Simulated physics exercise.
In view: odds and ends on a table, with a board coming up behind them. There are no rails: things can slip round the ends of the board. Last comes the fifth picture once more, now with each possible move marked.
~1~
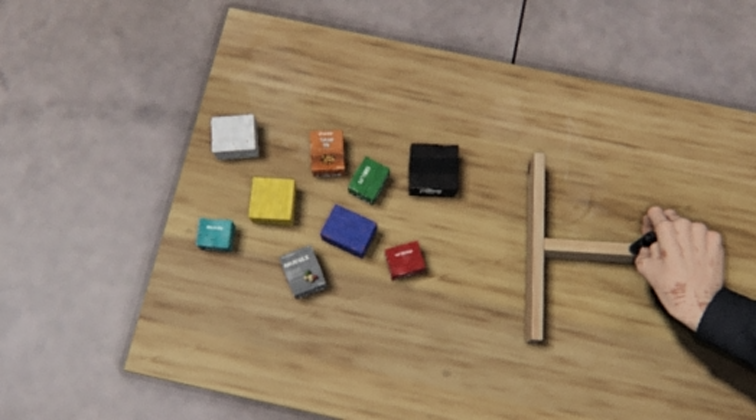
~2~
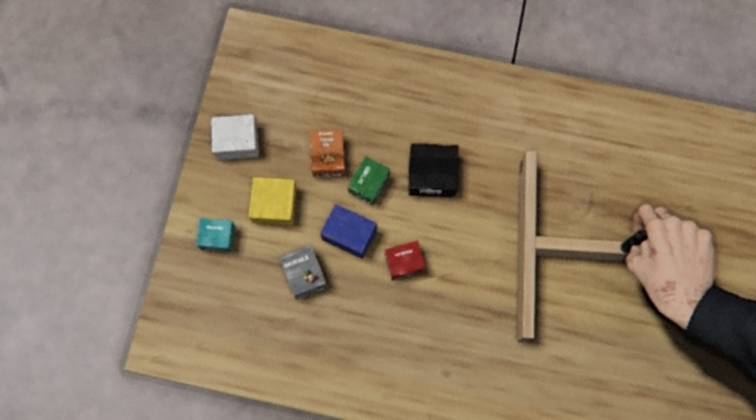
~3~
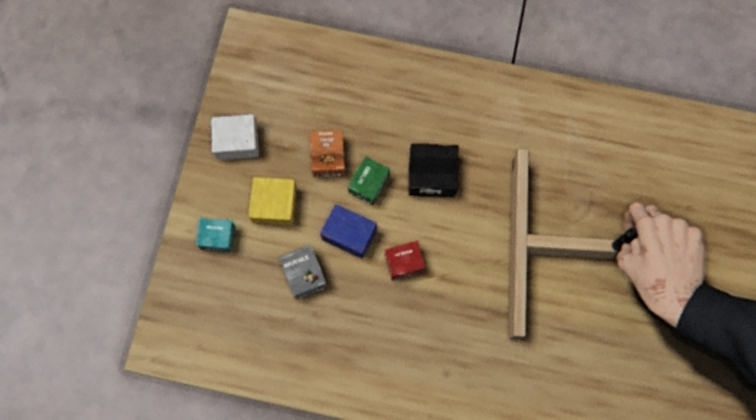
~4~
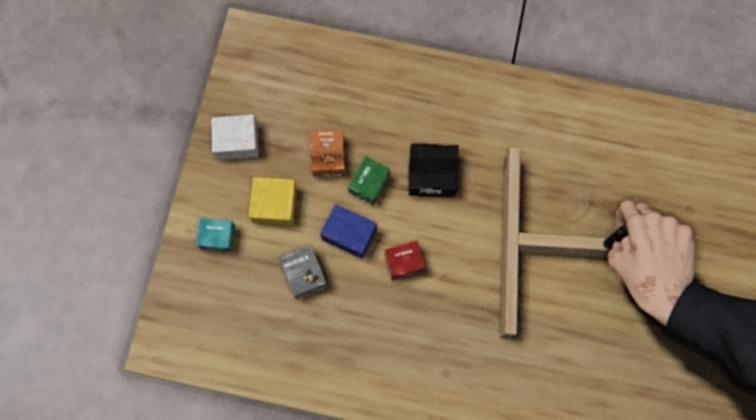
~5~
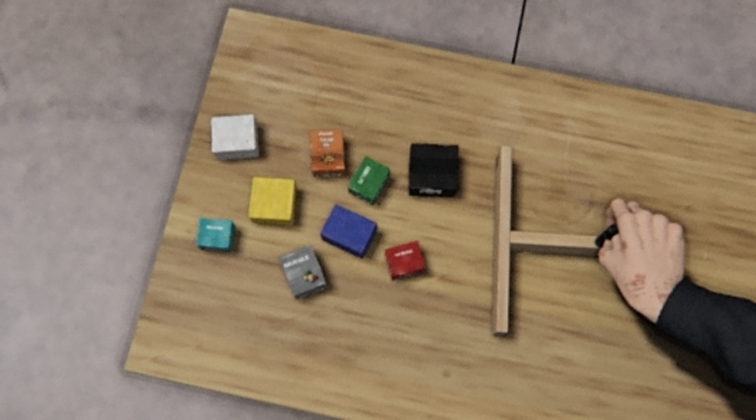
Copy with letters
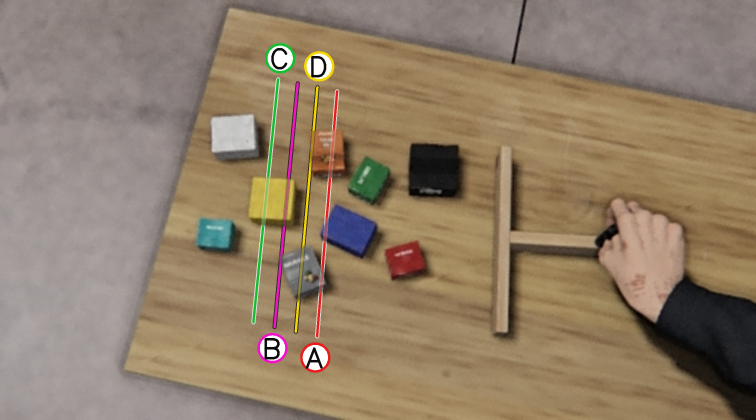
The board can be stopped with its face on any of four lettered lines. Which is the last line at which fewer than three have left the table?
At C, and not beyond.
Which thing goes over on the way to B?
The white block goes over.
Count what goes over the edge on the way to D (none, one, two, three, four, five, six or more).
By then, none.
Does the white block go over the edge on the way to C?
By then, yes.
On the copy, A at (327, 209); B at (287, 200); C at (266, 196); D at (307, 205).
On C. First, board (418, 218); orange packet (322, 153); black box (391, 162).
Then, board (331, 200); white block (222, 135); yellow block (228, 192).
Finally, board (267, 186); white block over the edge; yellow block over the edge; two fallen.
By contrast, A is within the limit but short; B is within the limit but short; D is within the limit but short.
